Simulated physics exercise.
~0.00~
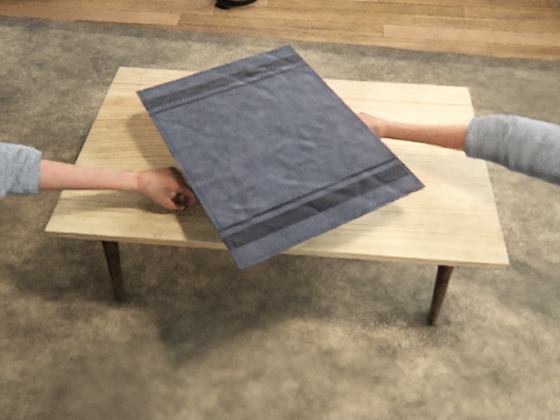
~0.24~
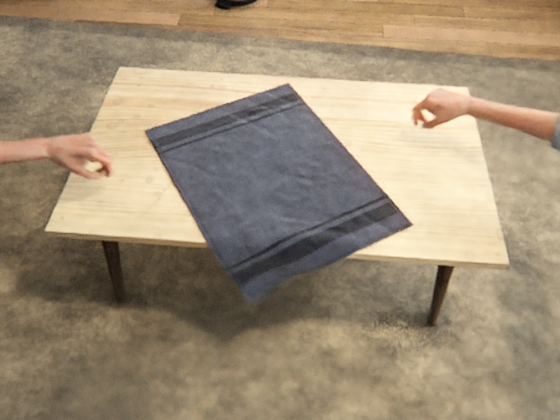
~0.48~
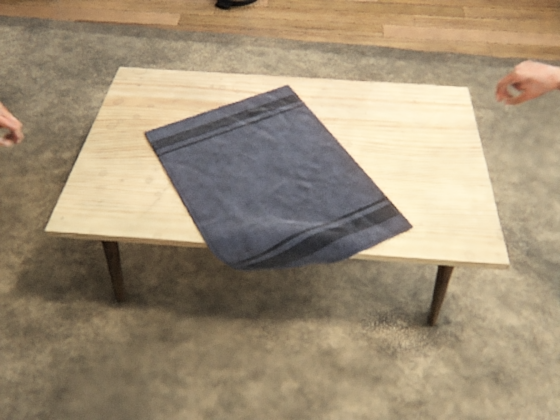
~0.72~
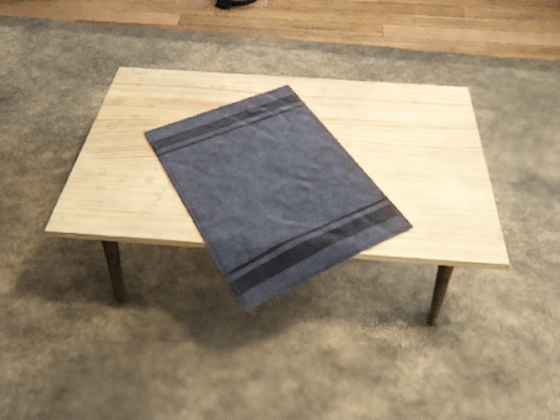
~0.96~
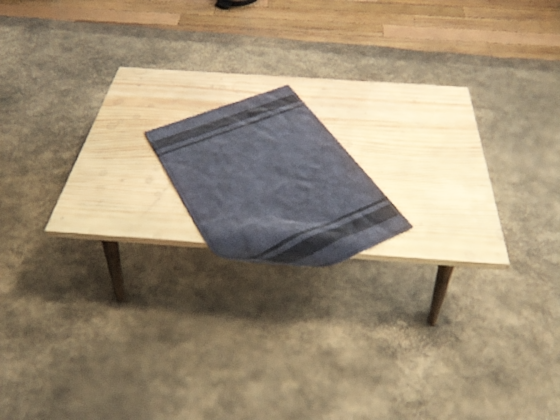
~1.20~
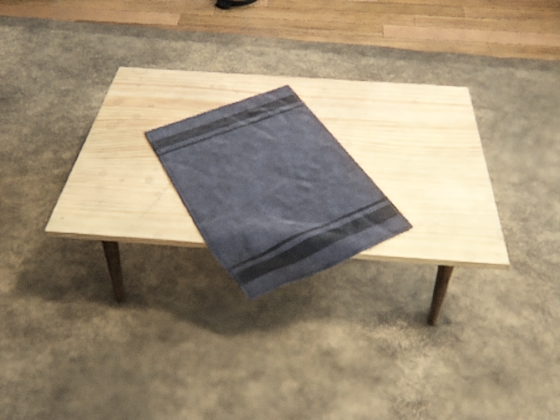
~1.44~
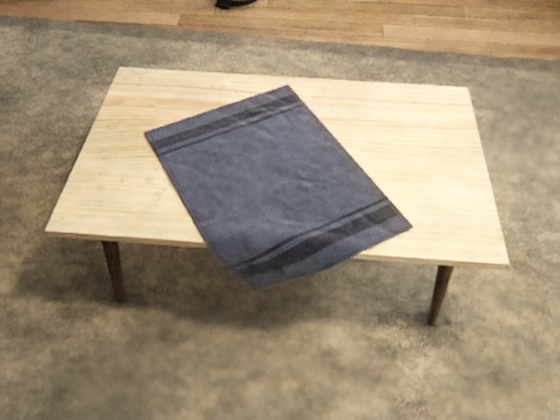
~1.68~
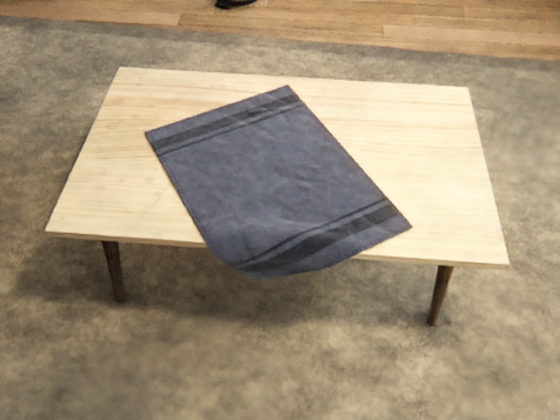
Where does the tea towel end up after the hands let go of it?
It ends up on the table, lying mostly across the top with one corner hanging over the front edge.
